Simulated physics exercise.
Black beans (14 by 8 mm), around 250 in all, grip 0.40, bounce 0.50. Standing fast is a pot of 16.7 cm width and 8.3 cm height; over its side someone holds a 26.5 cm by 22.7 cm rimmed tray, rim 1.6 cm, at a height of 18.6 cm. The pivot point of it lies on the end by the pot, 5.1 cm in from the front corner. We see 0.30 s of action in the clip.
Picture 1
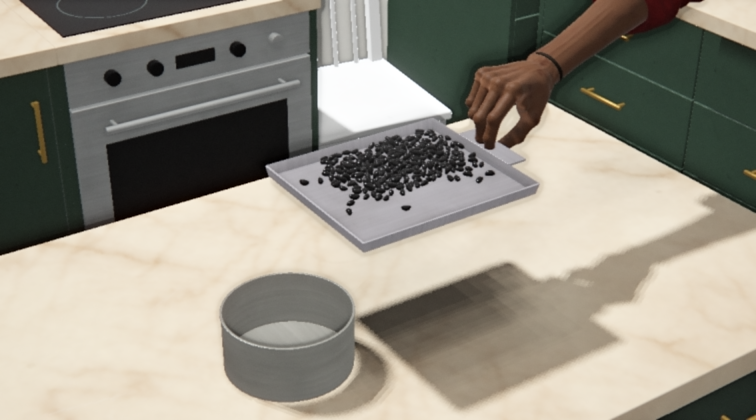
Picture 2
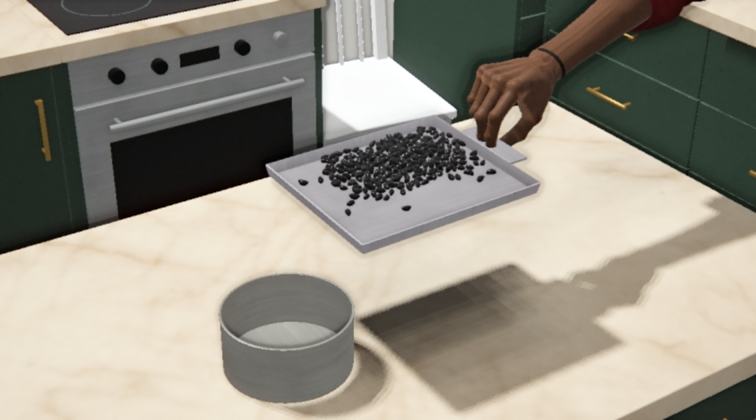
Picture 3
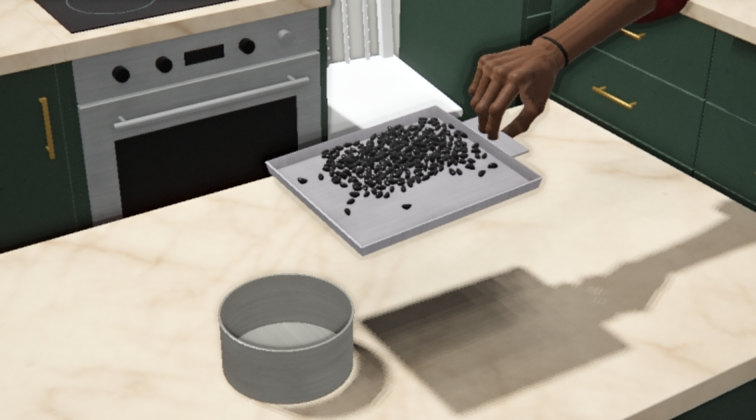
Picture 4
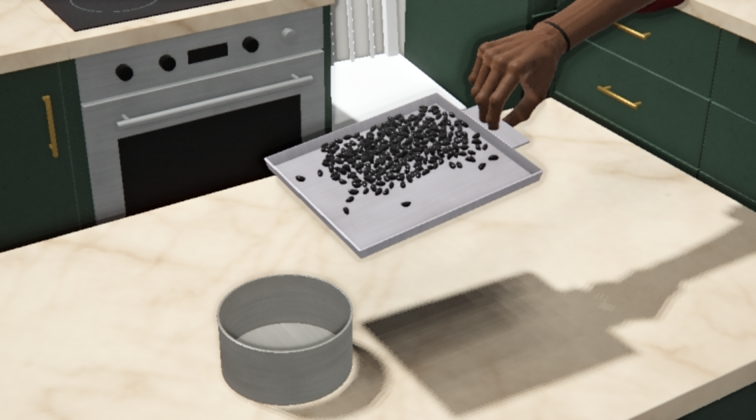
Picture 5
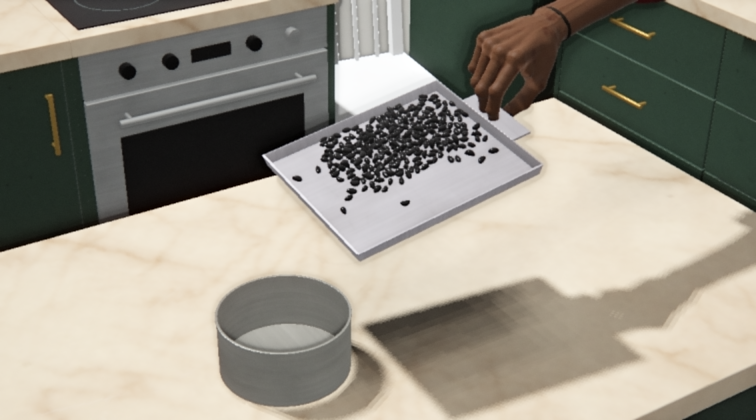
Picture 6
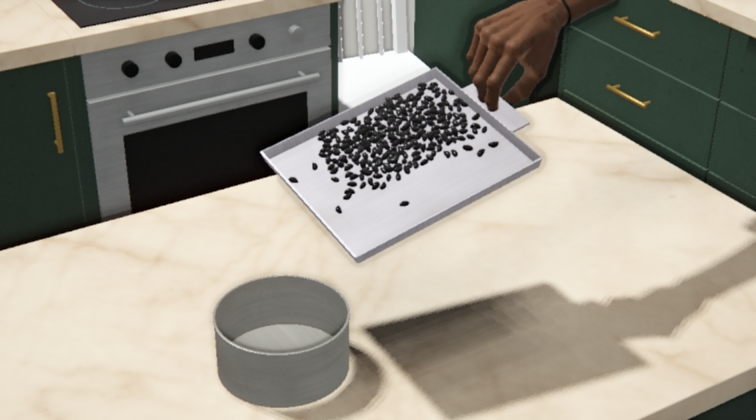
The clip shows a hand holding a rimmed gray tray of black beans above a marble-patterned counter, beside a round gray pot. The tray, level at first, gradually tilts as its far side rises, while the beans stay clustered on it.
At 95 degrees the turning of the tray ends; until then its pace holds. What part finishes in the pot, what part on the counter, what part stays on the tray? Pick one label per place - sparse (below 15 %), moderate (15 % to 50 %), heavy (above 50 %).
Pot: Moderate; counter: Heavy; tray: Sparse.
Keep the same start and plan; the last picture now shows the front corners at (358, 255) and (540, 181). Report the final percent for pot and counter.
Split: Pot = 5, counter = 95.
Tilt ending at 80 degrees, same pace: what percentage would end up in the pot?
Then about 35 per cent.
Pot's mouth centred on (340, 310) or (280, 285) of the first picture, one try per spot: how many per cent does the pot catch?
Estimates: 75 % and 5 %, in that order.
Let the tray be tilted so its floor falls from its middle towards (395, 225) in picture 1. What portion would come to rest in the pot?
Estimate: Some 5 per cent.
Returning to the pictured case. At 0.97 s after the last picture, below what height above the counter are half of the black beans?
About 2 centimetres.
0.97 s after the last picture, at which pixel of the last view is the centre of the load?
At that moment the load's centre is around (332, 380).
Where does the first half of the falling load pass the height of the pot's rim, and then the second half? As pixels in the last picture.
Around (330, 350), then (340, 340).
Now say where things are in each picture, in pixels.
Tray tilt 0 degrees, front corners at (364, 241) and (536, 183); middle of the pieces at (401, 161); pot at (287, 309), in the first picture.
Tray tilt 1 degrees, front corners at (363, 243) and (537, 182); middle of the pieces at (401, 160), in the second picture.
Tray tilt 4 degrees, front corners at (362, 245) and (539, 177), lowest corner left front; middle of the pieces at (402, 154), in the third picture.
Tray tilt 8 degrees, front corners at (361, 248) and (539, 170), lowest corner left front; middle of the pieces at (402, 147), in the fourth picture.
Tray tilt 12 degrees, front corners at (359, 251) and (539, 164), lowest corner left front; middle of the pieces at (401, 141), in the fifth picture.
Tray tilt 15 degrees, front corners at (356, 254) and (539, 157), lowest corner left front; middle of the pieces at (399, 134); pot at (282, 313), in the sixth picture.
Then, 0.58 s after the last picture, tilt 53 degrees; the tray holds 90 %, the pot 0 %.
Then, 0.97 s after the last picture, tilt 78 degrees; the tray holds 35 %, the pot 20 %.
Then, 1.44 s after the last picture, tilt 95 degrees; the tray holds 0 %, the pot 30 %.
In the end, pot 30 %, counter 70 %, tray 0 %.
